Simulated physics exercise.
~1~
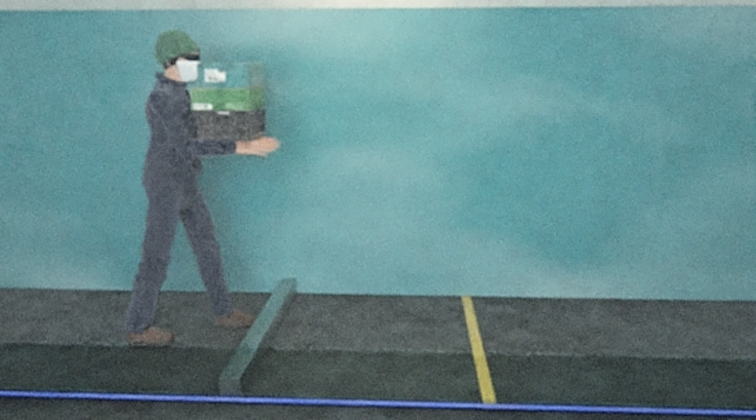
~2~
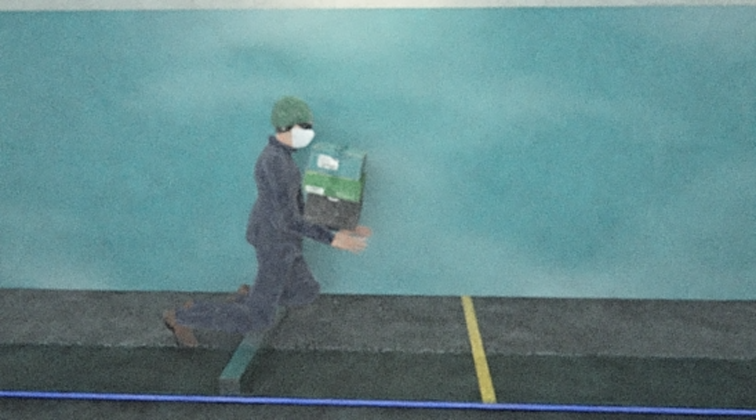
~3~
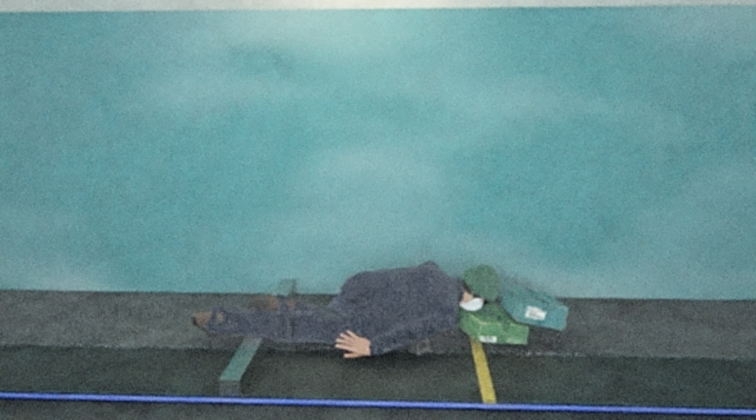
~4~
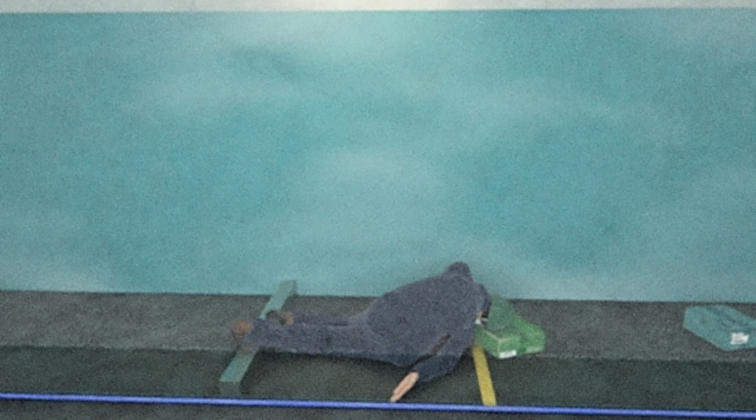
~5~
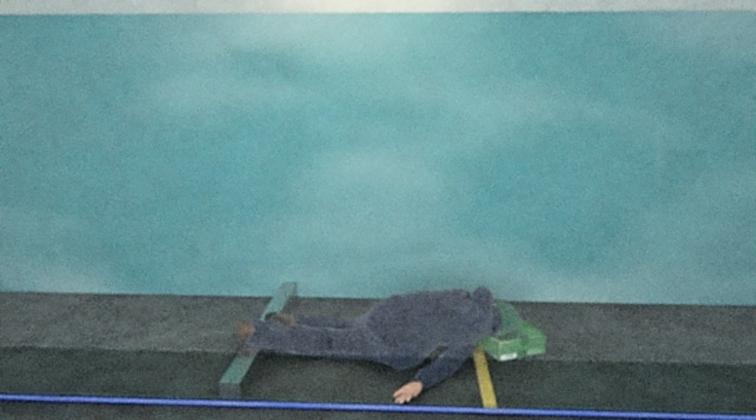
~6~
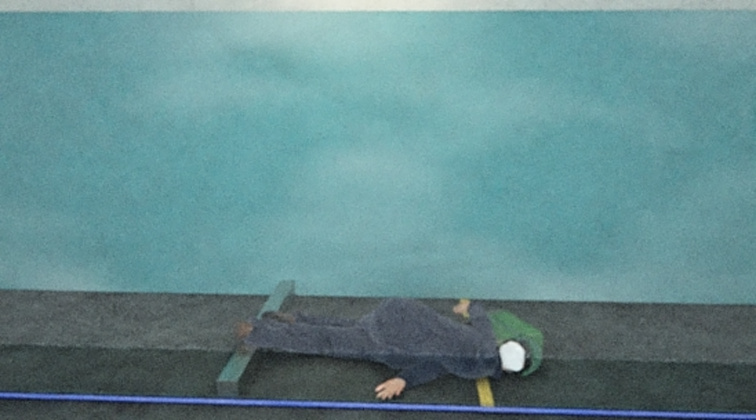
Teal-walled walkway, masked courier tripping over a low rail with stacked boxes, sprawling across the yellow line as a teal carton slides off right.
